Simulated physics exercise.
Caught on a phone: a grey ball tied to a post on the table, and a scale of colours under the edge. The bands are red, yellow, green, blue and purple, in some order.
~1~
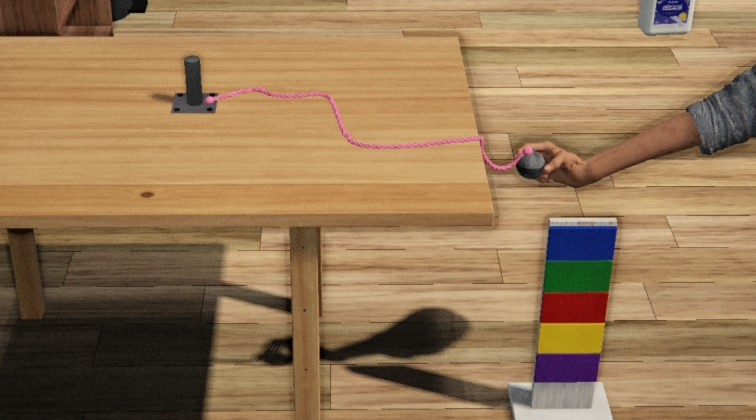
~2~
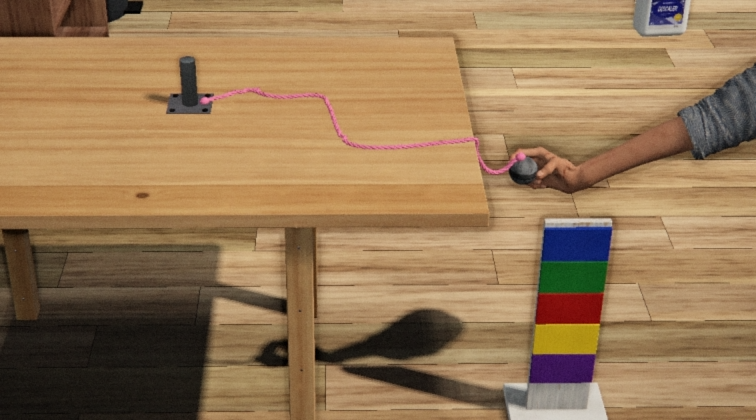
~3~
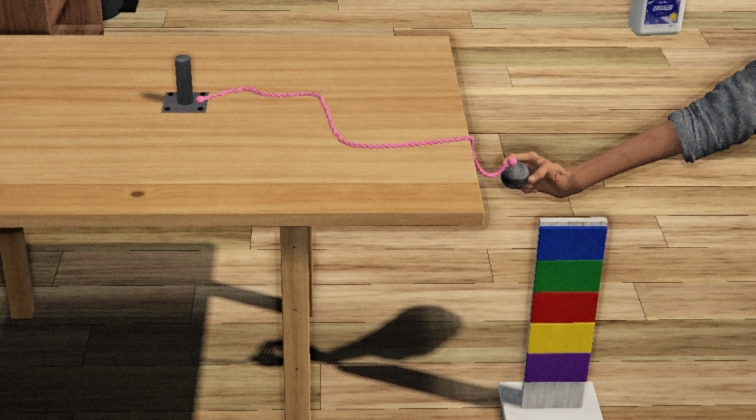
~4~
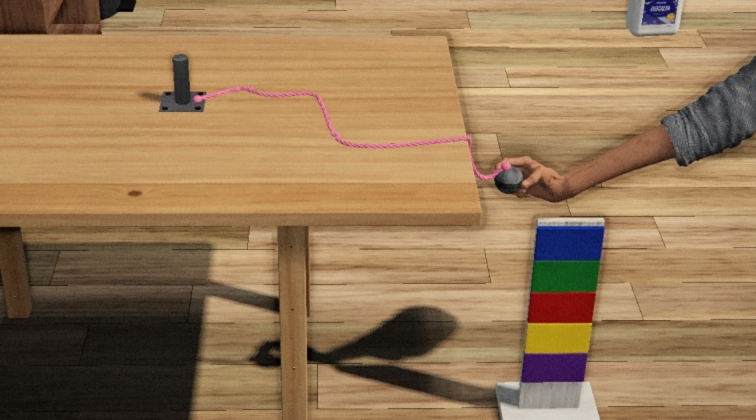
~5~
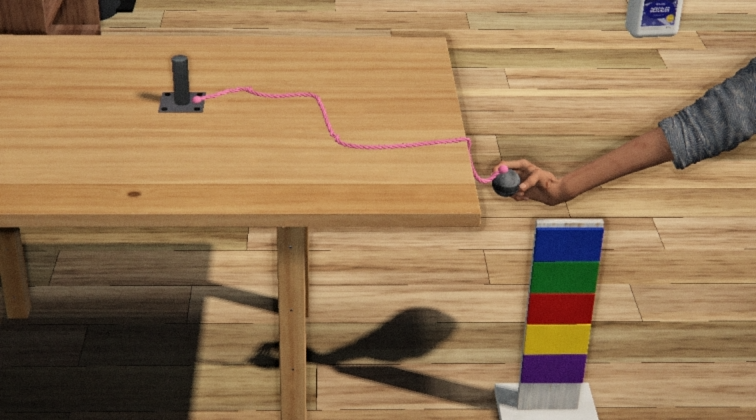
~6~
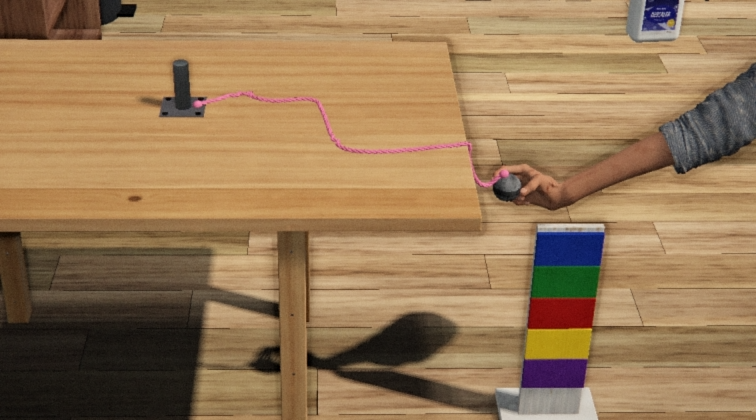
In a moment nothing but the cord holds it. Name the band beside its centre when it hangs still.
Its middle rests at the red band.
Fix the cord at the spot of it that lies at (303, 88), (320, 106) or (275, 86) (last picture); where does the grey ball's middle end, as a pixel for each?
About (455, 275), (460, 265) and (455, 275).
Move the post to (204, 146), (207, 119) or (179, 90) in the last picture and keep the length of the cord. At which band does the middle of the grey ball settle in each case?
It would be yellow; yellow; red.
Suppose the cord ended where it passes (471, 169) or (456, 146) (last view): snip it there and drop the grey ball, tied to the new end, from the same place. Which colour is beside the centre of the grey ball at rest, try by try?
Try by try: Green; blue.
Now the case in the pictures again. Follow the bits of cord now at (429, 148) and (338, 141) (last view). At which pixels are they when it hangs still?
The first at (459, 189), the second at (441, 117).
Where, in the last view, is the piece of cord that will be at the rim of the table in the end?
Near (352, 151).
Soon after, ball near (439, 284); level with red.
Then, ball near (450, 290); level with red.
At rest, ball near (451, 294); level with red. The red one.
